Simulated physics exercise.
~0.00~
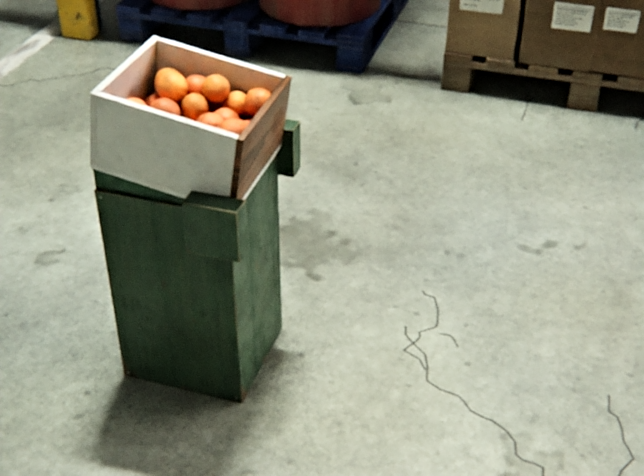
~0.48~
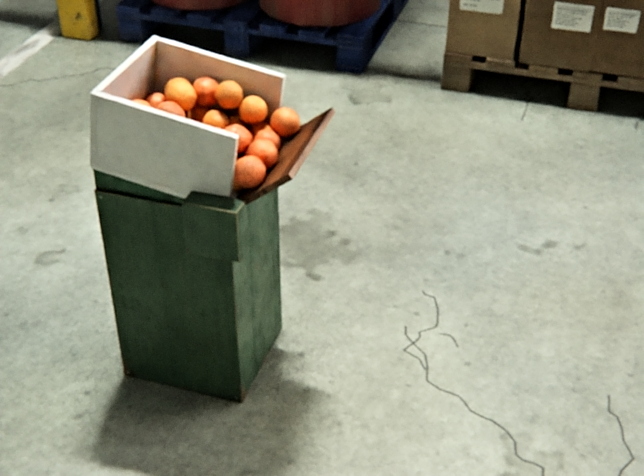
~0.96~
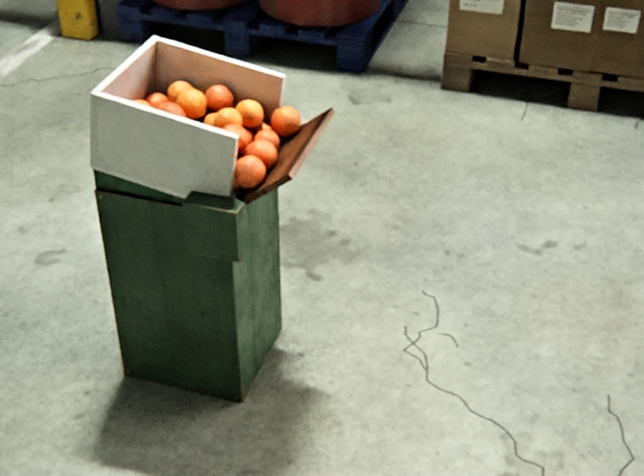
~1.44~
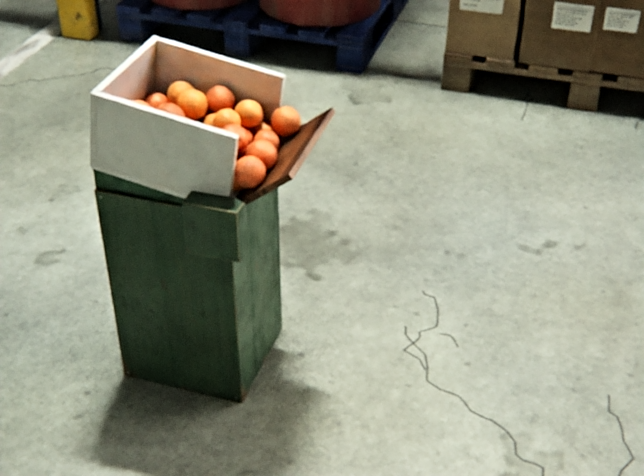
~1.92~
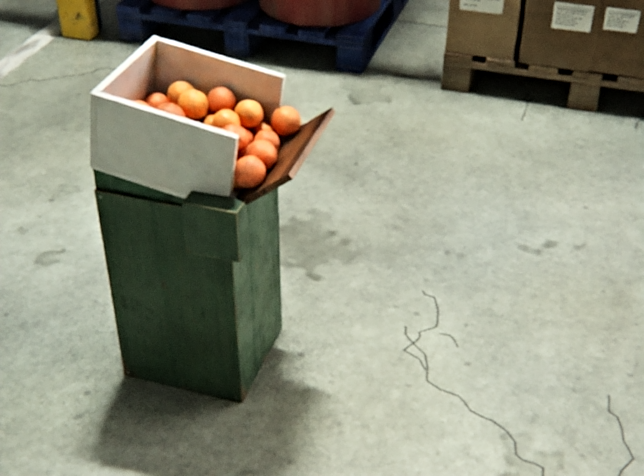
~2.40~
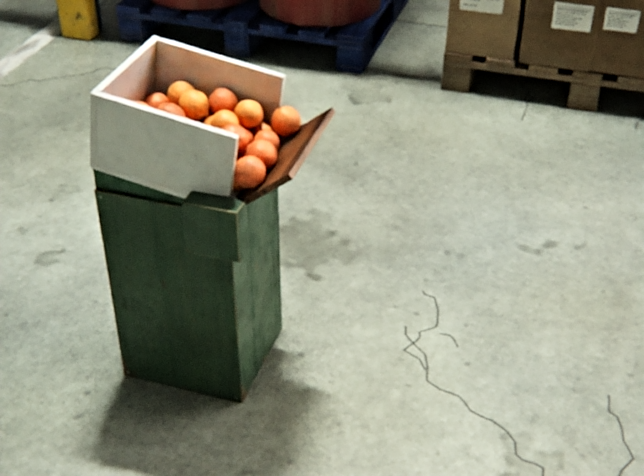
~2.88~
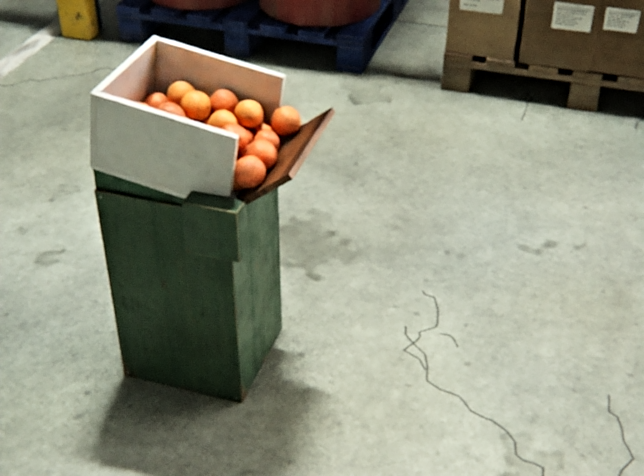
The front flap of a white box of oranges, tilted on a green stand, swings outward to the right and stops at a slant. The oranges shift toward the opening and settle against the lowered flap, with none fallen to the concrete floor.
